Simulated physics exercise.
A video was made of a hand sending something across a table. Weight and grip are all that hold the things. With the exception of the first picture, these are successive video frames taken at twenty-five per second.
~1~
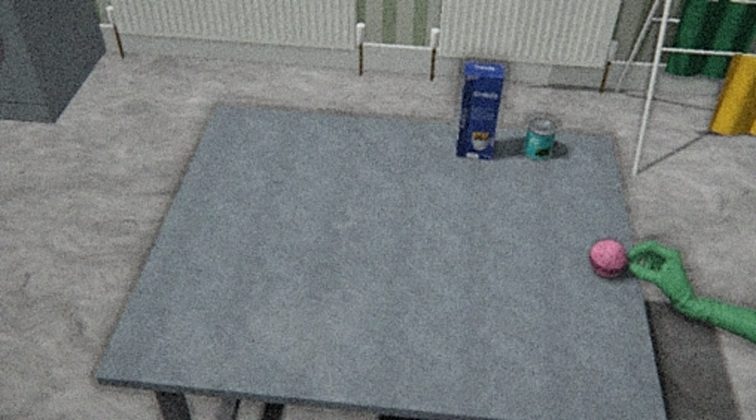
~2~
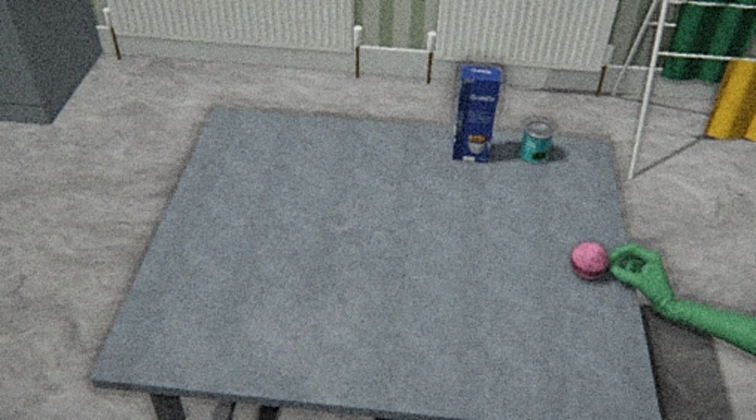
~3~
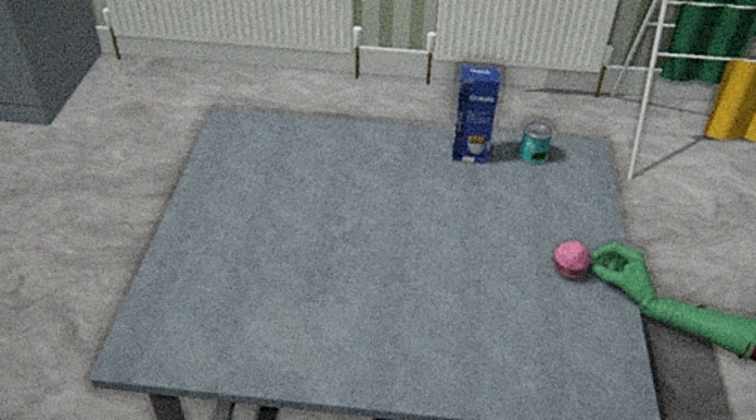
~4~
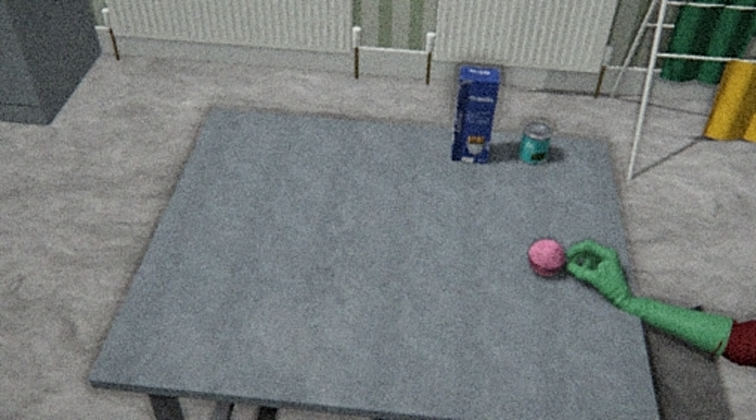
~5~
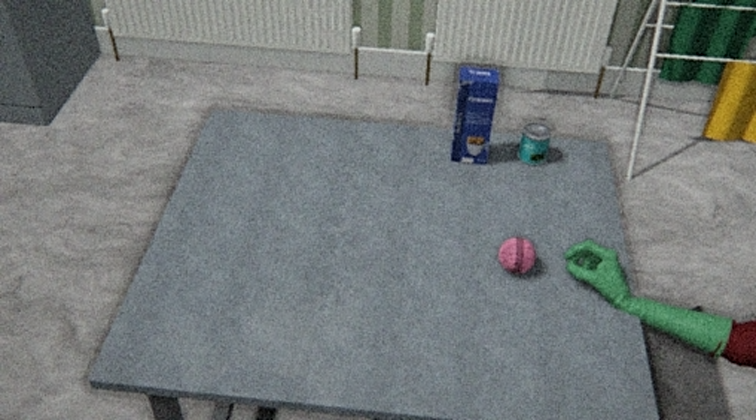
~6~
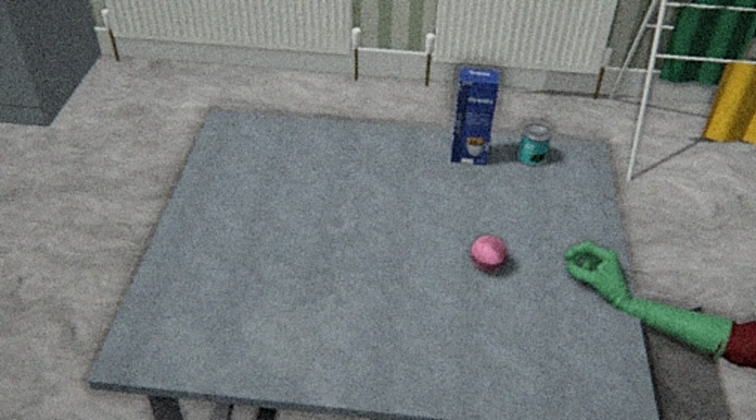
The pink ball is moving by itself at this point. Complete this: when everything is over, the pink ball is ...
No longer on the table.
Then, 0.30 s past the last view, pink ball displaced well along near (290, 235).
Then, 0.60 s past the last view, pink ball now off the table.
Then, 0.90 s past the last view, things are still on the move.
Finally, off the table, pink ball.
